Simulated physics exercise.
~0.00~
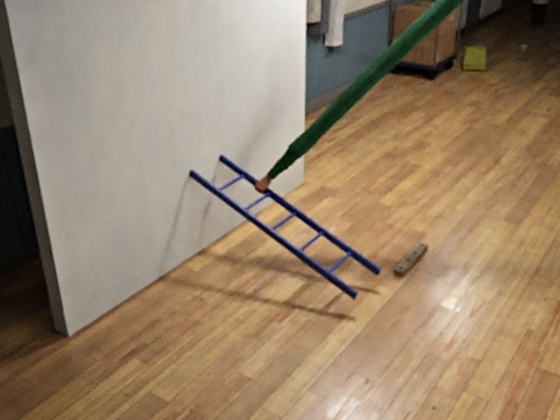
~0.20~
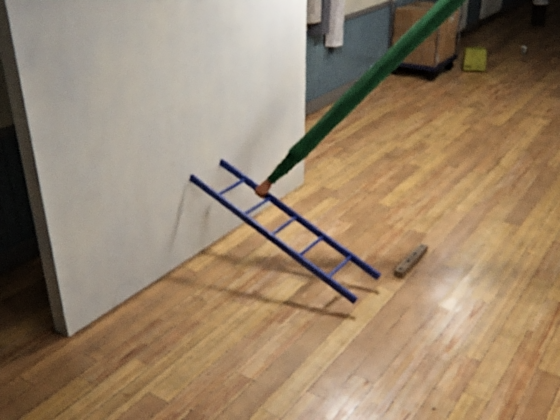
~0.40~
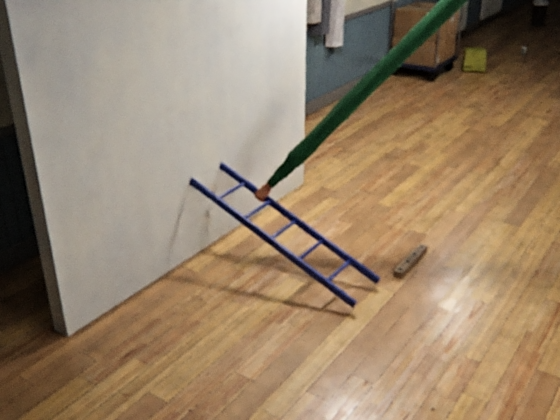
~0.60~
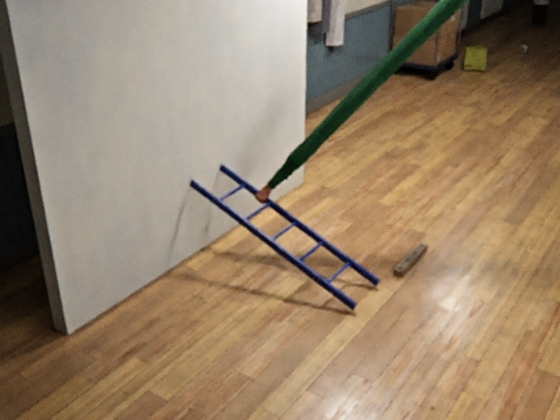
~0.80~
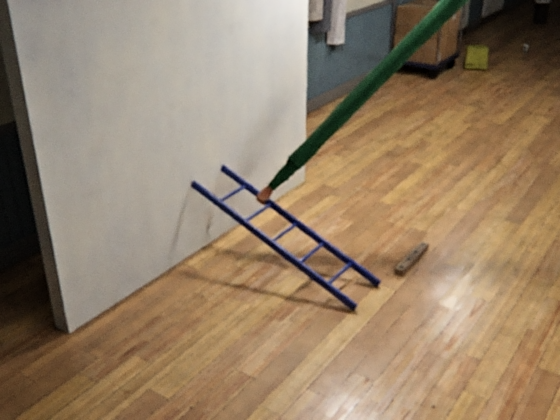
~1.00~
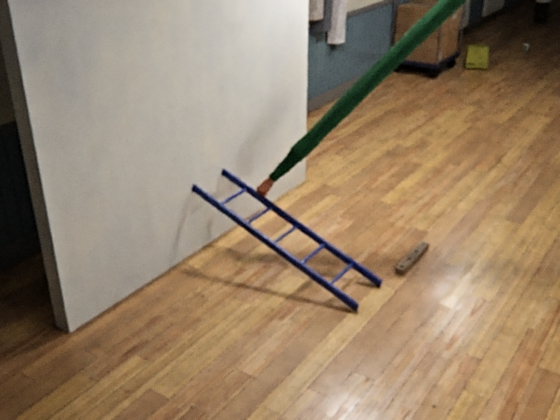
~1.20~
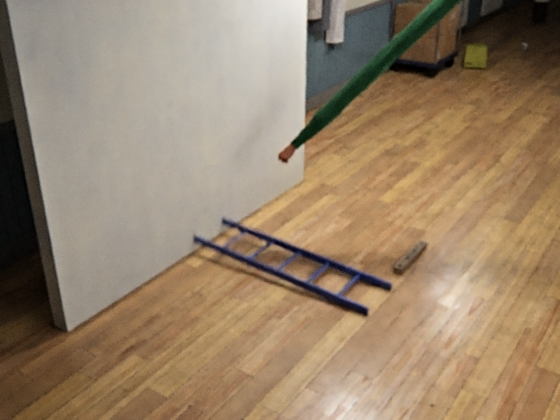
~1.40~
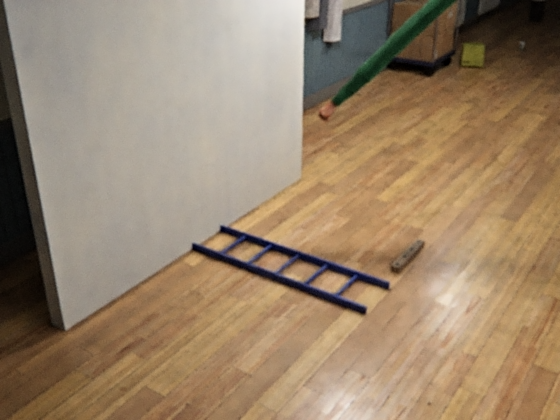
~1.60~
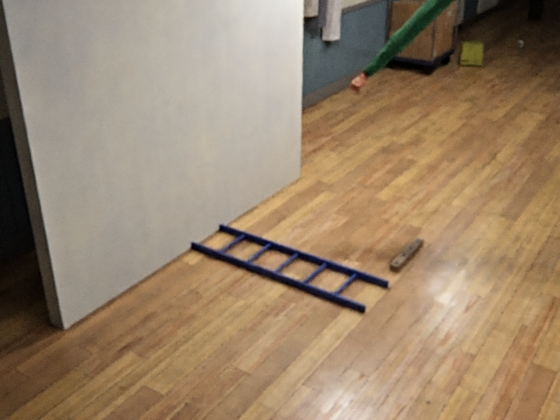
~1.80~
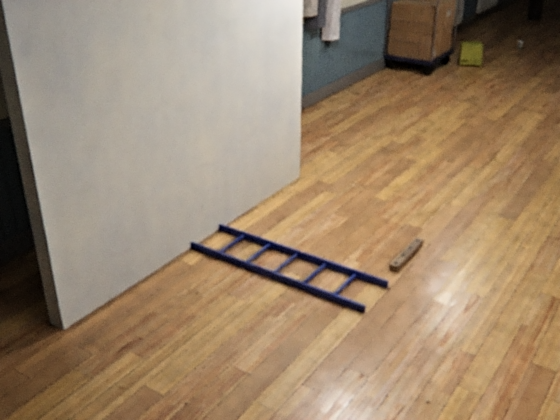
Blue ladder-like gate leaning on a pale panel, slipping down flat onto the wooden floor as a green-sleeved hand draws away.
